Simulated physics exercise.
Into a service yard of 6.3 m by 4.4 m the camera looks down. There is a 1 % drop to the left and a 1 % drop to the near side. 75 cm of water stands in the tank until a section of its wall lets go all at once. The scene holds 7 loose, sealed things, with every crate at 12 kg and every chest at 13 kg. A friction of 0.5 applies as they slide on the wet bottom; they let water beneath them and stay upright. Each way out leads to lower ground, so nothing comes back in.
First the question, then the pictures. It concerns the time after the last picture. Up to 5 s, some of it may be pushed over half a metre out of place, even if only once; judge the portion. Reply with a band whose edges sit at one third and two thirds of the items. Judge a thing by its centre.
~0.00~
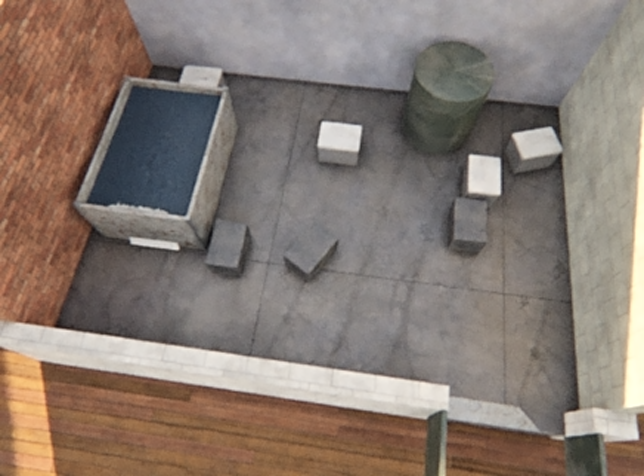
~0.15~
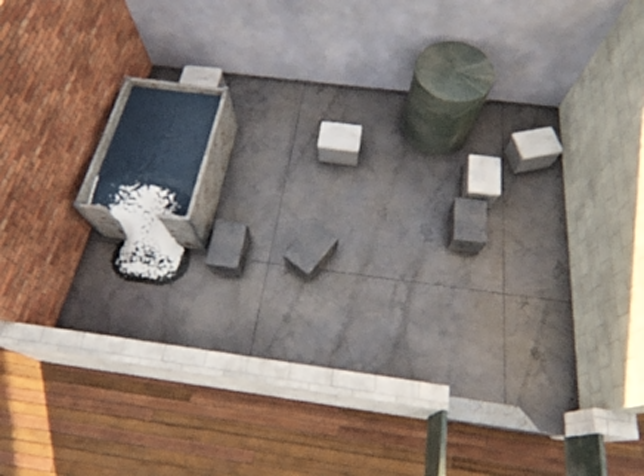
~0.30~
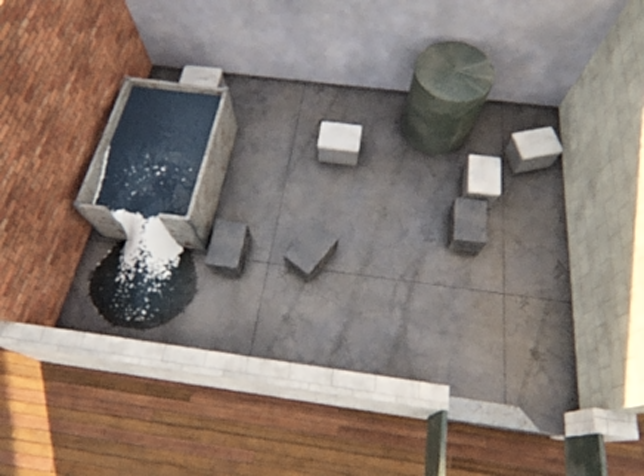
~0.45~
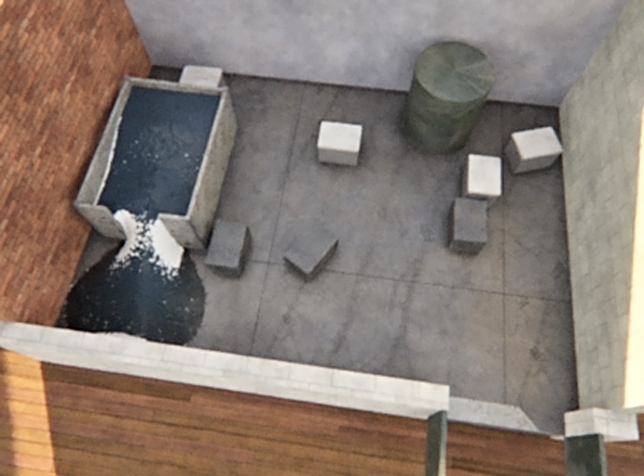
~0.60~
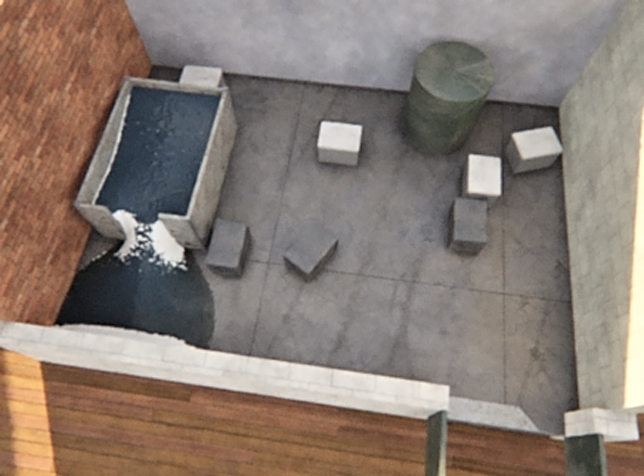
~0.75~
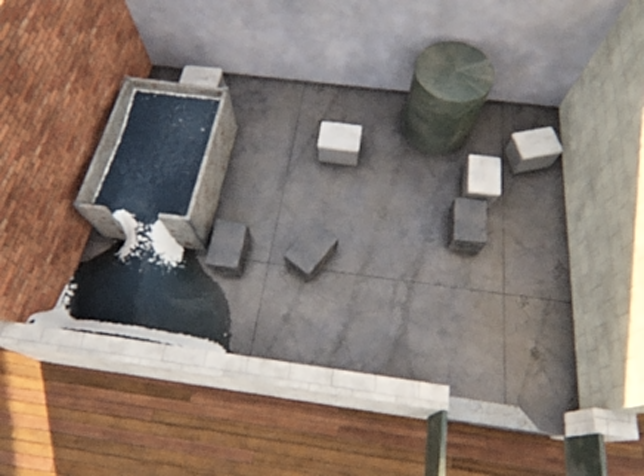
Band: Under one third.
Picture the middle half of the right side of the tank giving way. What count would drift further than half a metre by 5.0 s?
The answer would then be 5.
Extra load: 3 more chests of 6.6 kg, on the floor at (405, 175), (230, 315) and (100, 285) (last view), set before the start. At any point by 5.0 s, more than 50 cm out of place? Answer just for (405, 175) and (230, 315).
Result, in sequence: Not exceeded / exceeded.
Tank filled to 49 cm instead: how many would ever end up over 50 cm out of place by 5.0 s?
So the tally would be 0.
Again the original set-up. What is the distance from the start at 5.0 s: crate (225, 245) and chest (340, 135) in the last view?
0 cm, then 0 cm.
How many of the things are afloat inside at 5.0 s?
By my count, 1.
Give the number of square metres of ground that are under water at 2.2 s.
My estimate is roughly 11.0 m2.
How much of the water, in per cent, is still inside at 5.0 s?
Around 98 per cent of the water is still in there.
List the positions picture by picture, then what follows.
A crate at (471, 219), on the bottom; a chest at (485, 174) rests on the ground; water covers 2.5 m2; 0 of 7 have shifted, in the first frame.
A crate at (471, 219), on the bottom; a chest at (485, 174), on the bottom; water covers 2.9 m2; 0 of 7 have shifted, in the second frame.
A crate at (471, 219), on the bottom; a chest at (485, 174) rests on the ground; 3.7 m2 under water; 0 of 7 have shifted, in the third frame.
A crate at (471, 219), on the bottom; a chest at (485, 174) rests on the ground; 4.4 m2 under water; 0 of 7 have shifted, in the fourth frame.
A crate at (471, 219) rests on the ground; a chest at (485, 174) rests on the ground; water covers 4.7 m2; 0 of 7 have shifted, in the fifth frame.
A crate at (471, 219) rests on the ground; a chest at (485, 174) rests on the ground; water covers 4.9 m2; 0 of 7 have shifted, in the sixth frame.
After 1.1 s 0 of 7 are over 50 cm from their spots; 0 afloat.
After 2.2 s 0 of 7 are over 50 cm from their spots; 0 afloat.
After 3.5 s 0 of 7 are over 50 cm from their spots; 0 afloat.
After 5.0 s 1 of 7 are over 50 cm from their spots, and 1 have been at some point; 1 afloat.
